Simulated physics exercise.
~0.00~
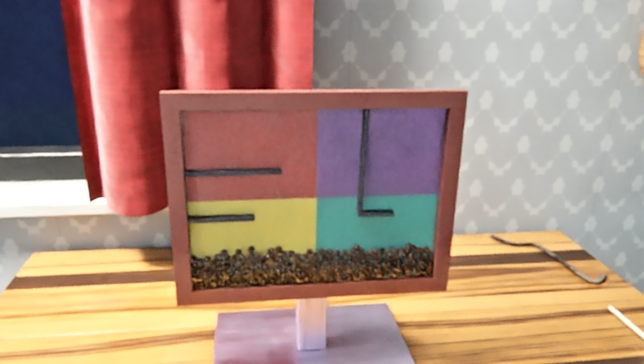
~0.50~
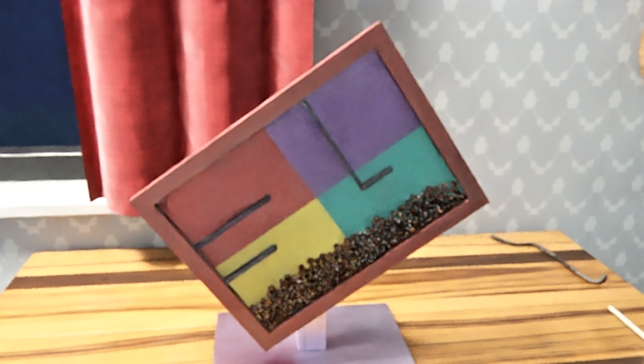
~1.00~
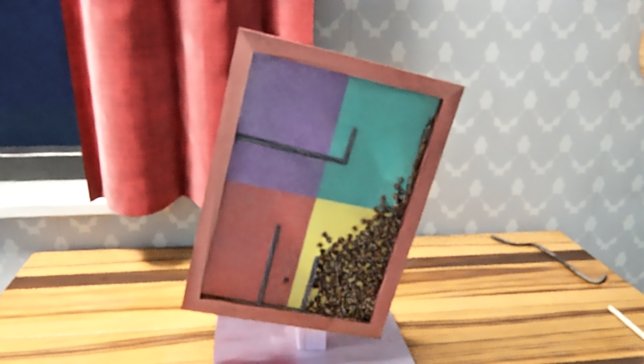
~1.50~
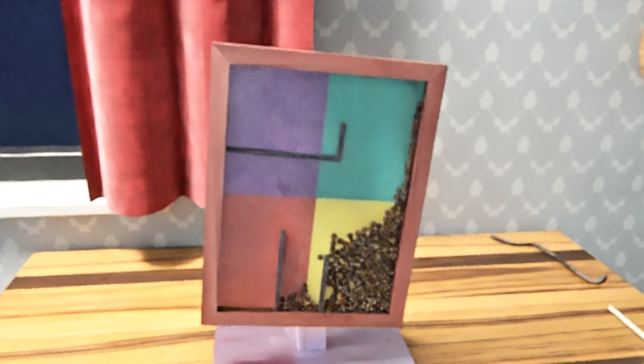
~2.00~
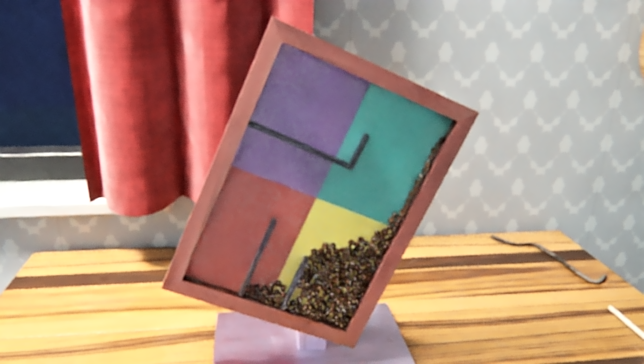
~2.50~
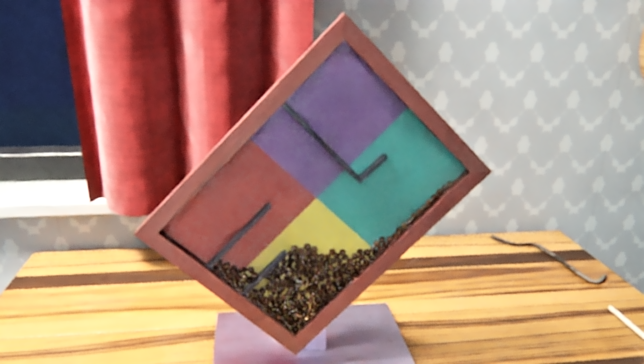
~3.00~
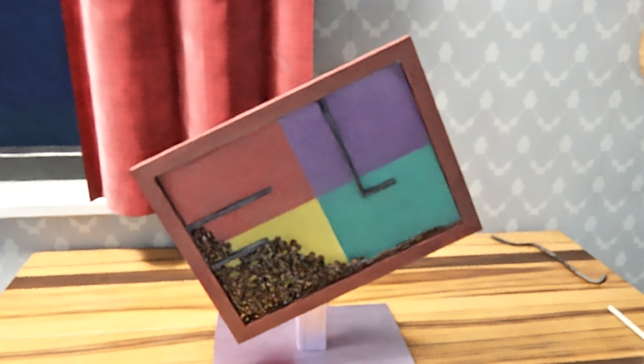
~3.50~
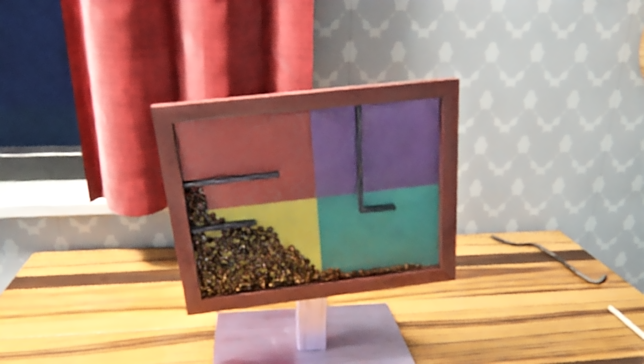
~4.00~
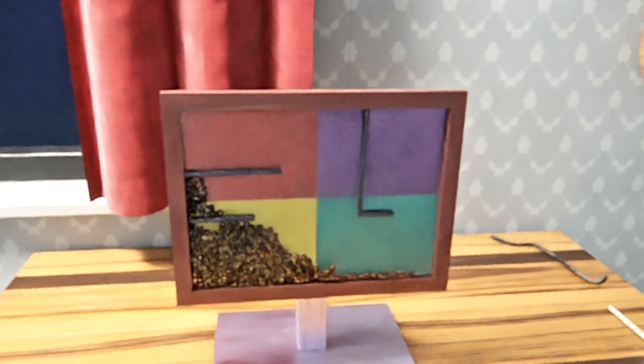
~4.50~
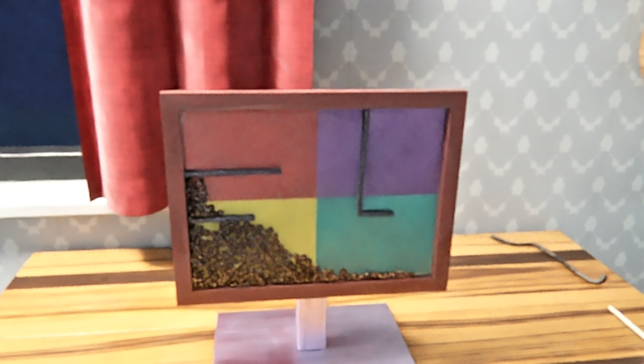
A framed box with four coloured quarters tipped anticlockwise on its stand until it was nearly upright, sending the dark beads sliding, then swung back level, leaving them heaped in a slope at the lower left, mostly over yellow with some on turquoise.
